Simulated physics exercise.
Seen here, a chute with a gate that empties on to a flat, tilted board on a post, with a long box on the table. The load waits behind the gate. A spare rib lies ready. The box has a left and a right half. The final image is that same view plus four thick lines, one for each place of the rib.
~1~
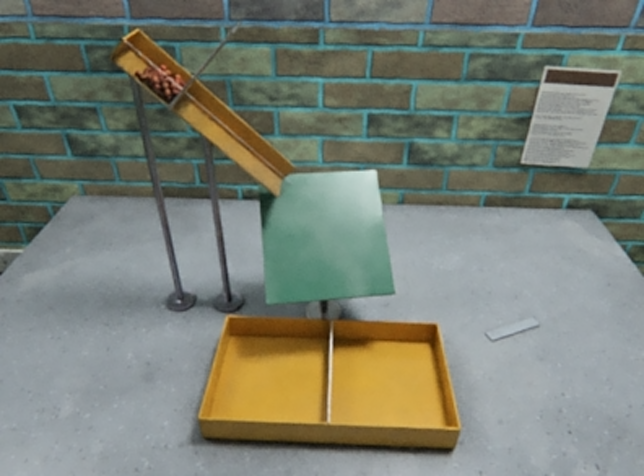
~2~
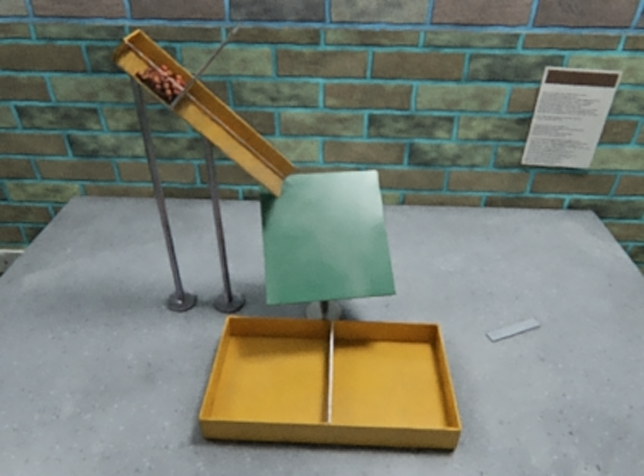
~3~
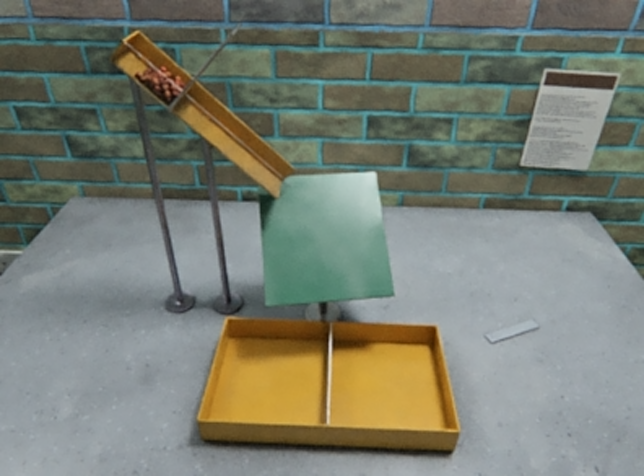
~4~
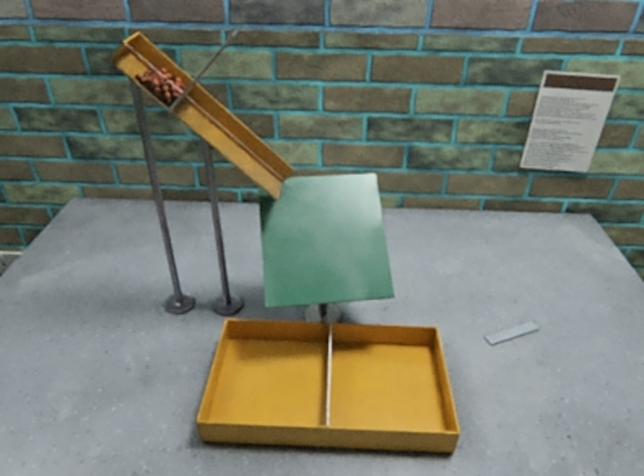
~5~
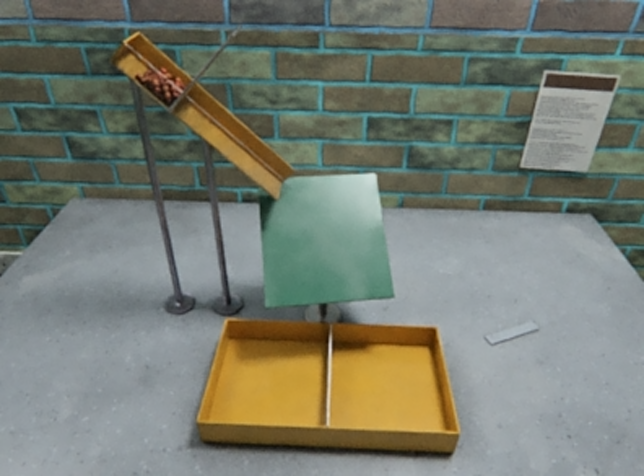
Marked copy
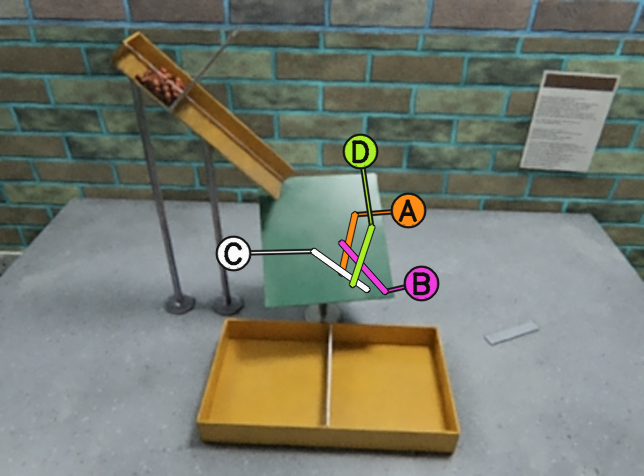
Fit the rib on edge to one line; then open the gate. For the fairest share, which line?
A.
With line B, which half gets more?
More lands on the right.
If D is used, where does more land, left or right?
More lands on the right.
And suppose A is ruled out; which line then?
That would be D.
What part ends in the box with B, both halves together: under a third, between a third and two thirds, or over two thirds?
Over two thirds.
On the marked copy, line A from (354, 214) to (341, 273); line B from (341, 243) to (385, 291); line C from (313, 251) to (367, 289); line D from (371, 227) to (352, 284).
For line A, of what is caught, close to a third in the left half, close to two thirds in the right.
For line B, of what is caught, none at all in the left half, the whole lot in the right.
For line C, of what is caught, a small share in the left half, all but a few in the right.
For line D, of what is caught, close to a quarter in the left half, the bulk in the right.
